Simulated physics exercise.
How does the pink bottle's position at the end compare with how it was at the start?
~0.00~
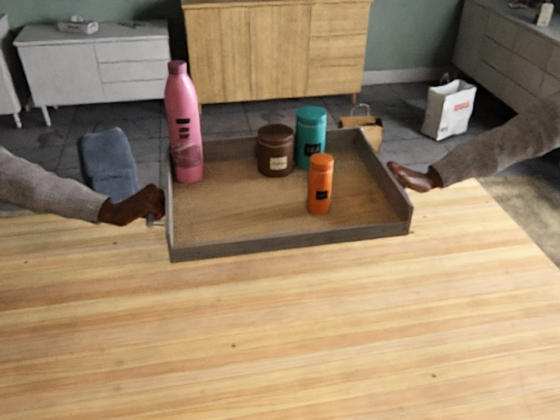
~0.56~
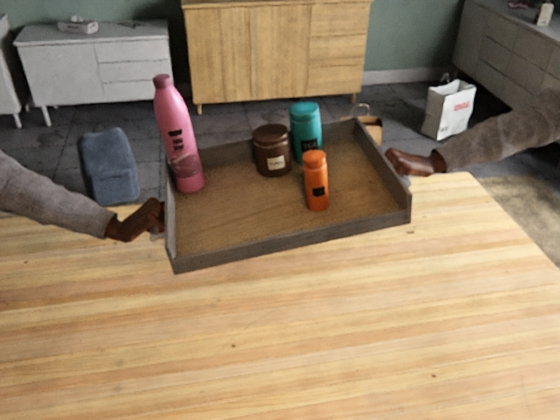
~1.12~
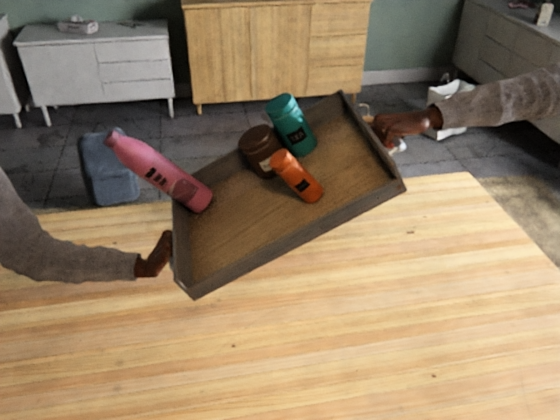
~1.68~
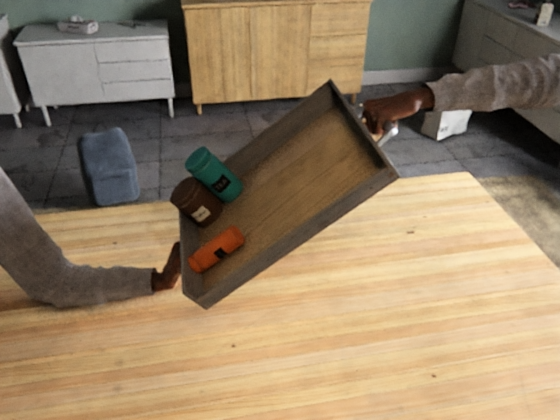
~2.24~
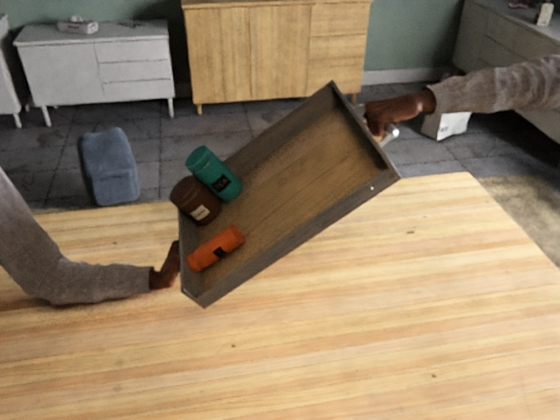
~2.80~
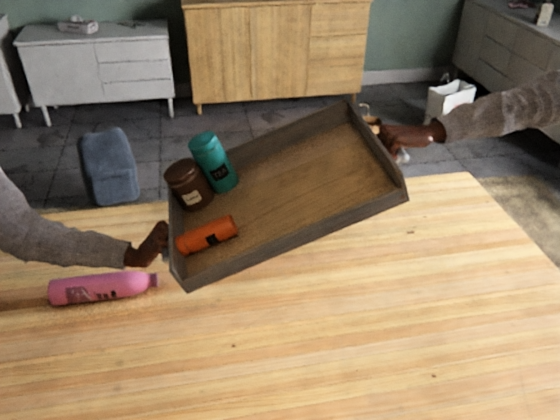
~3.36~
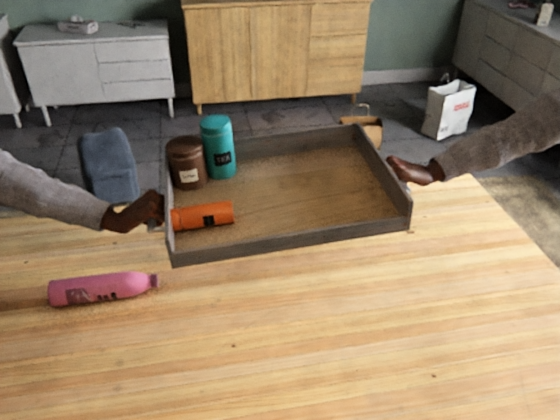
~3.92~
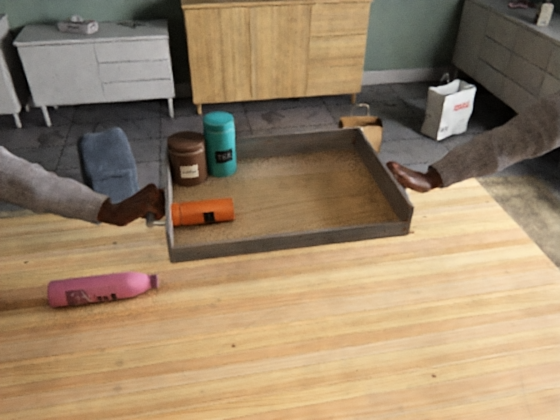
At the start the pink bottle stands upright in the tray, but by the end it is lying on its side on the wooden surface outside the tray.
